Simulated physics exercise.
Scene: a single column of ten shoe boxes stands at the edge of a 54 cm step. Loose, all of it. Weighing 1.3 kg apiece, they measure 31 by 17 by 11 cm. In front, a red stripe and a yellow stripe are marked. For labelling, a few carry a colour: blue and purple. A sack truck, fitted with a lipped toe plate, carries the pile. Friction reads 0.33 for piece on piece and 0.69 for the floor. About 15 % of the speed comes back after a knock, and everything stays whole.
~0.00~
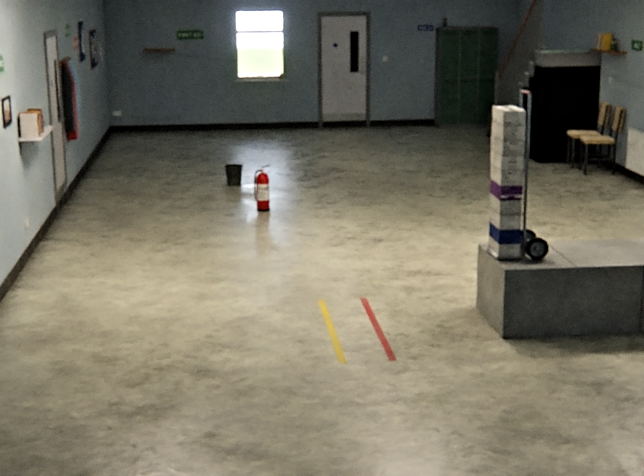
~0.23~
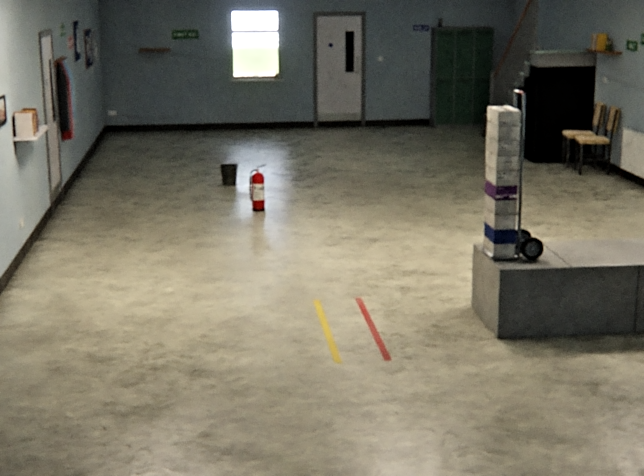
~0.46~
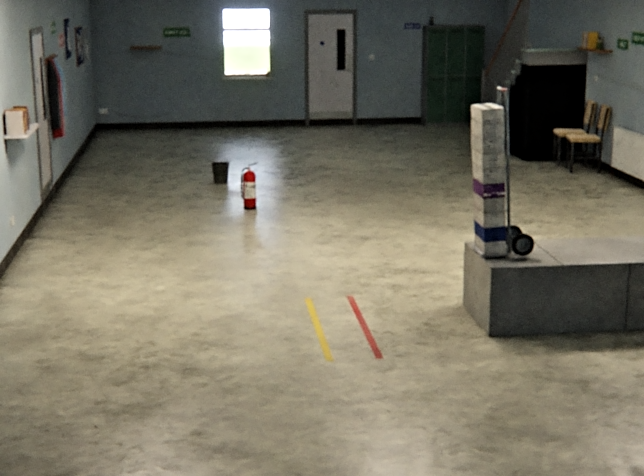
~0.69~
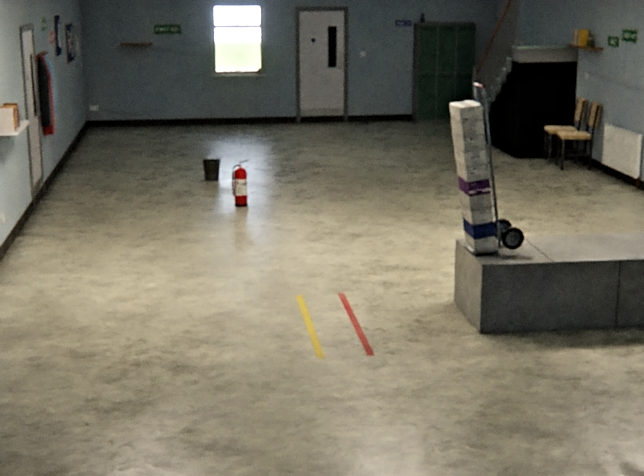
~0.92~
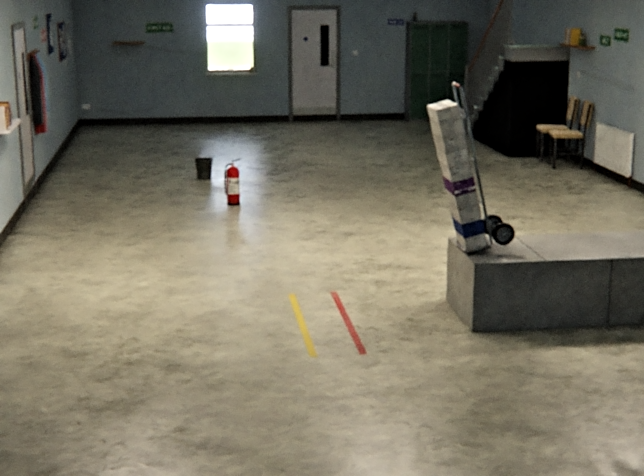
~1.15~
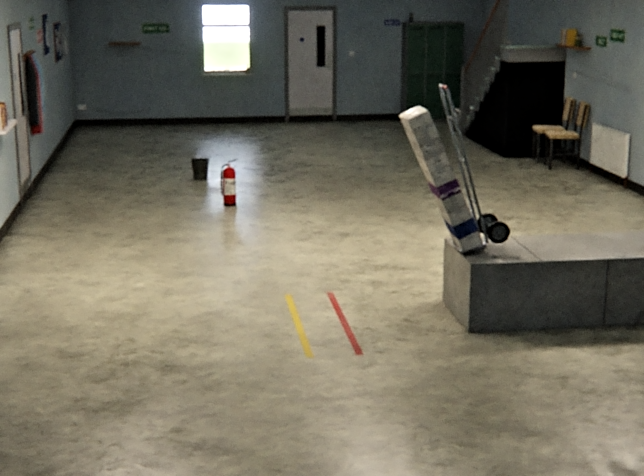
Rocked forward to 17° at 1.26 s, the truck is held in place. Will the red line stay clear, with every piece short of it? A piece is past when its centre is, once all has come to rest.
No, at least one piece crosses it.
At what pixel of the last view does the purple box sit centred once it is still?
It settles close to (371, 309) in the last view.
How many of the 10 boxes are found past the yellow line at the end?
That makes 1.
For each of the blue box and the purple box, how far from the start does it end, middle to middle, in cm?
Well, the blue finishes about 70 cm from where it began, while the purple finishes about 125 cm from its start.
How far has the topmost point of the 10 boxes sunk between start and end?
96 cm.
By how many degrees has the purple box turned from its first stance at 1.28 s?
Tilt from start: Approx. 30 degrees.
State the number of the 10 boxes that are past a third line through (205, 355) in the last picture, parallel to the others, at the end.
I make it 0.
After 1.28 s, none of the 10 boxes past the red line, 10 disturbed; purple box leaning 34°, 36 mm lower; blue box leaning 34°.
After 1.50 s, 1 of the 10 boxes past the red line; purple box leaning 59°, 23 cm lower; blue box leaning 59°, 53 mm lower.
After 1.76 s, 4 of the 10 boxes past the red line; blue box on its side; purple box on its side.
At rest (2.7 s), 4 of the 10 boxes past the red line; purple box on its side; blue box 67 cm lower. The farthest middle lies 49 cm beyond that line. As the last picture would show them, middles, purple box near (371, 309), blue box near (441, 309).
